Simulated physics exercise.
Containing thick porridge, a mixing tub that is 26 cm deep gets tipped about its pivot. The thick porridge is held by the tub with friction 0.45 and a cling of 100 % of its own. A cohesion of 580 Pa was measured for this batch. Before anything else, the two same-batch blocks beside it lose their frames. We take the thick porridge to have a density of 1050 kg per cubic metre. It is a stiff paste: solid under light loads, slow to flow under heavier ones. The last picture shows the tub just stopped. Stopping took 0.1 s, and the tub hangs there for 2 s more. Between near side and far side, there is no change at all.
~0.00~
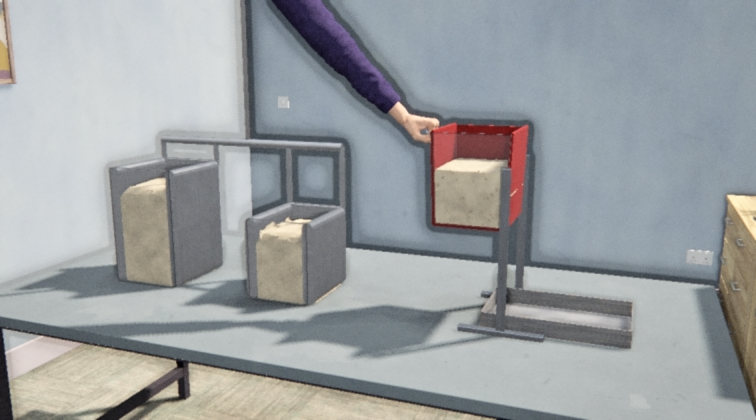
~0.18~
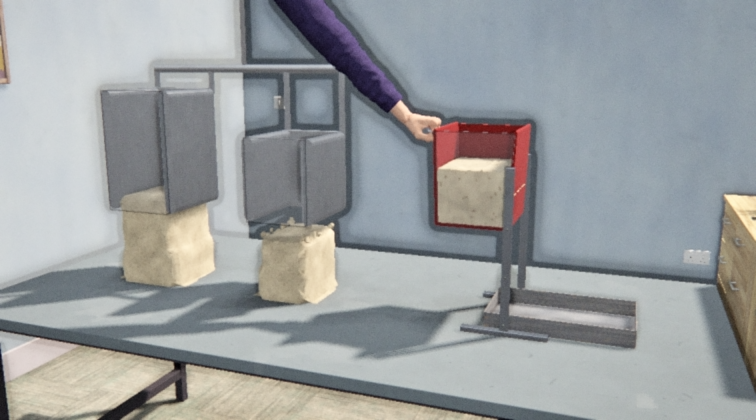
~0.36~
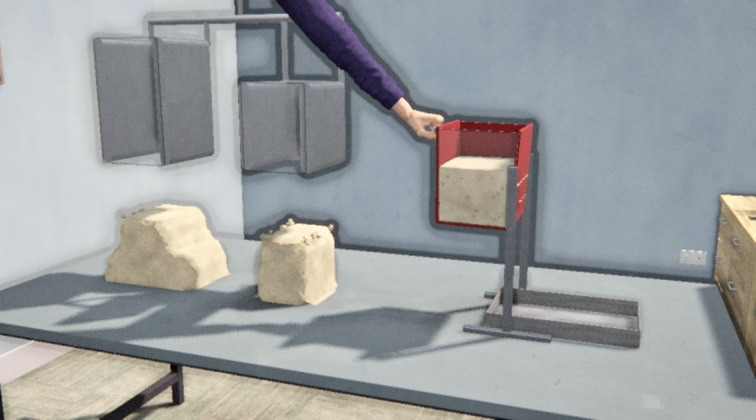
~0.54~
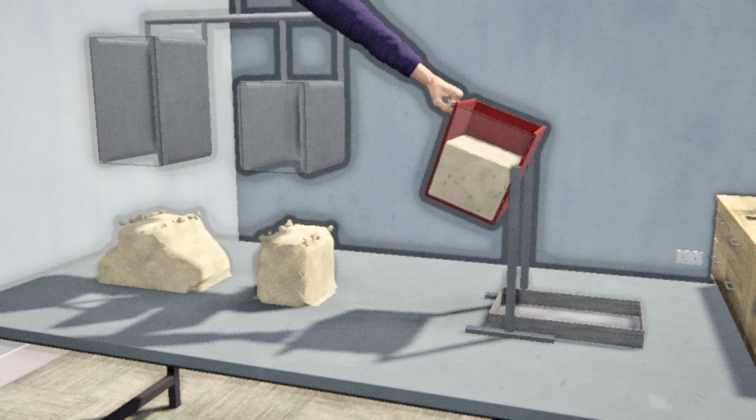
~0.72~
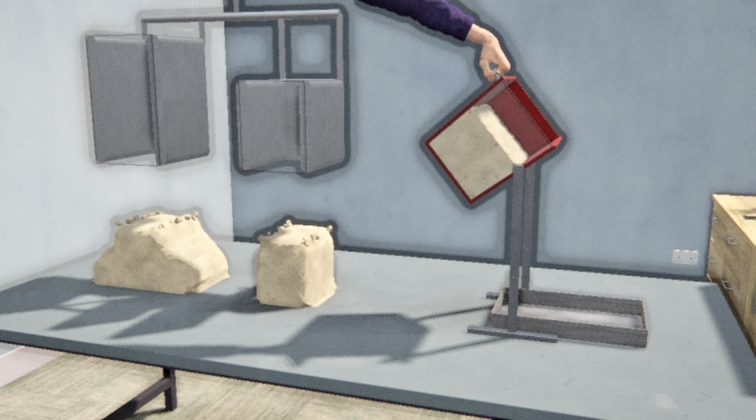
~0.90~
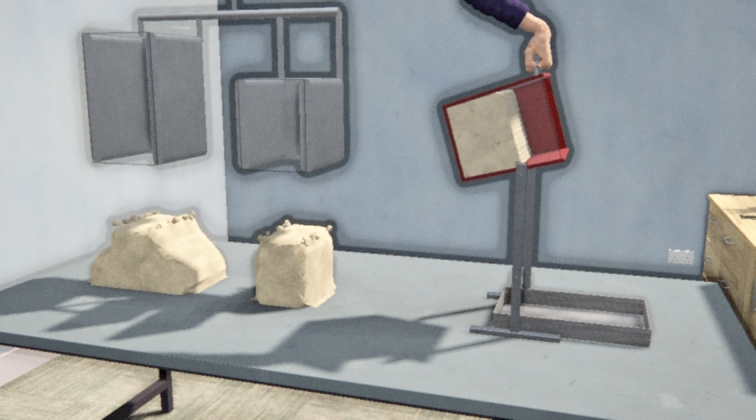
On a table, grey moulds lift off two pale blocks, then a hand tilts a red tub.
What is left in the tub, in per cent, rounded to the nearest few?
Around 100 in every hundred.
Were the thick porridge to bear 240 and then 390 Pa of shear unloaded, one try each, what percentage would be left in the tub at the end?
100 %, then 100 %.
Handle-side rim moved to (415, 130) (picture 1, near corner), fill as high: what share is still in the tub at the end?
Near 100 per cent.
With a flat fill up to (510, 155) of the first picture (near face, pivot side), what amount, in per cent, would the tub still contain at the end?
That works out near 100 %.
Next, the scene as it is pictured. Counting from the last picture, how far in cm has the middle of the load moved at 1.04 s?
Close to 0 centimetres.
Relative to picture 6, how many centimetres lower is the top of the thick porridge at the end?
0 cm or so.
After 1.04 s, the tub is at 74 degrees and holds 100 %.
After 1.21 s, the tub is at 74 degrees and holds 100 %.
After 1.38 s, the tub is at 74 degrees and holds 100 %.
After 1.55 s, the tub is at 74 degrees and holds 100 %.
After 2.90 s, at the end, the tub is at 74 degrees and holds 100 %.
